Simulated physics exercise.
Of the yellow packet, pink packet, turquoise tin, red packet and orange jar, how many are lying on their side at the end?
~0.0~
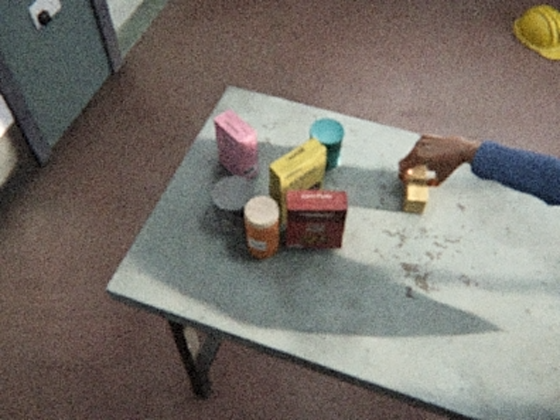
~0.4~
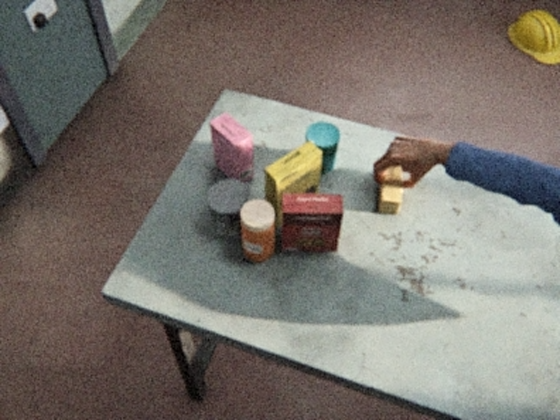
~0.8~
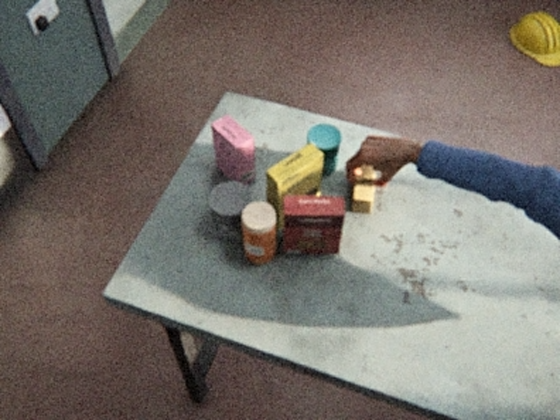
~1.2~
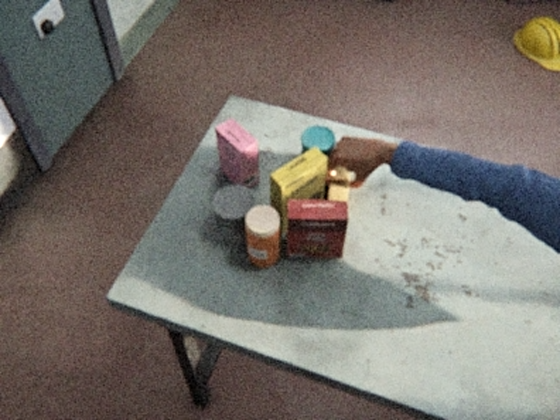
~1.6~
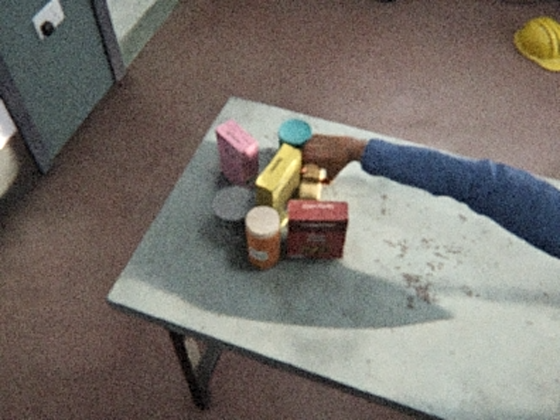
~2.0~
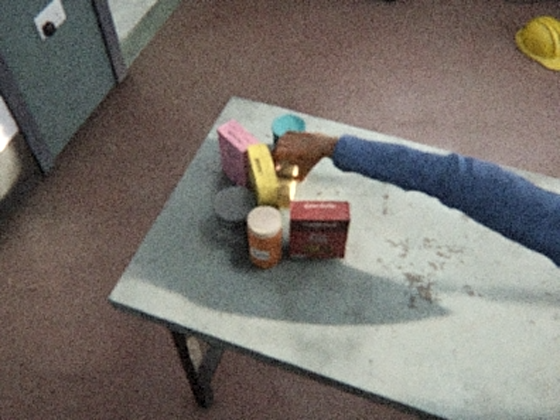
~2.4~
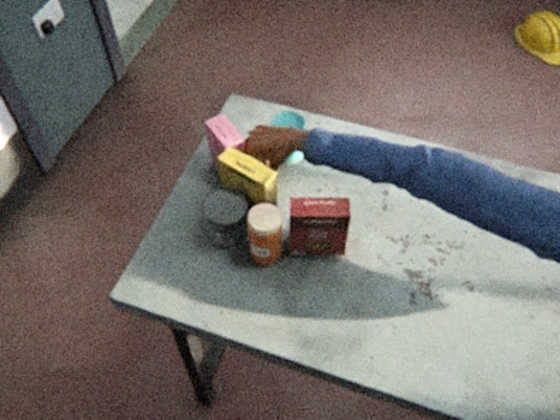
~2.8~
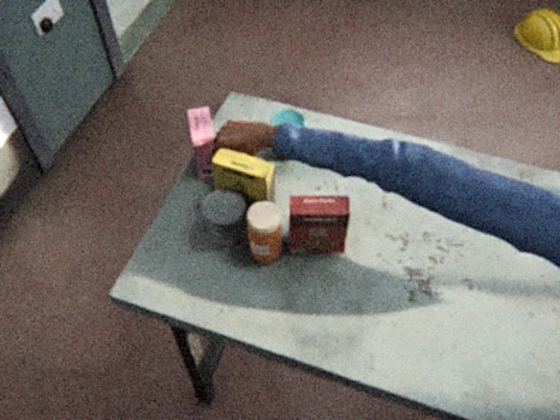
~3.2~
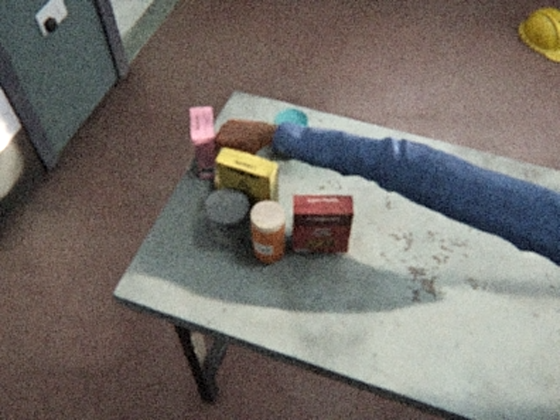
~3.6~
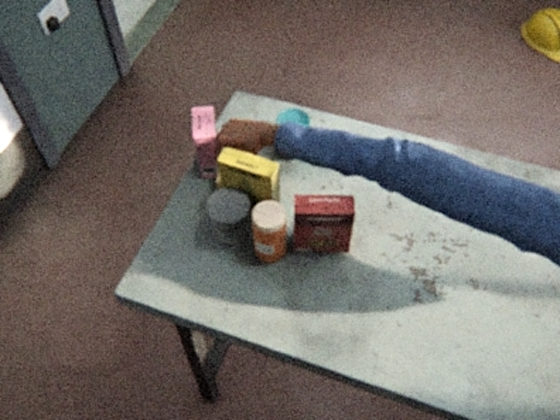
None of them are. The yellow, pink and red packets, the turquoise tin and the orange jar are all still standing upright.
Hand sliding a small block left across a table, shoving a turquoise tin, then yellow and pink packets, all staying upright.
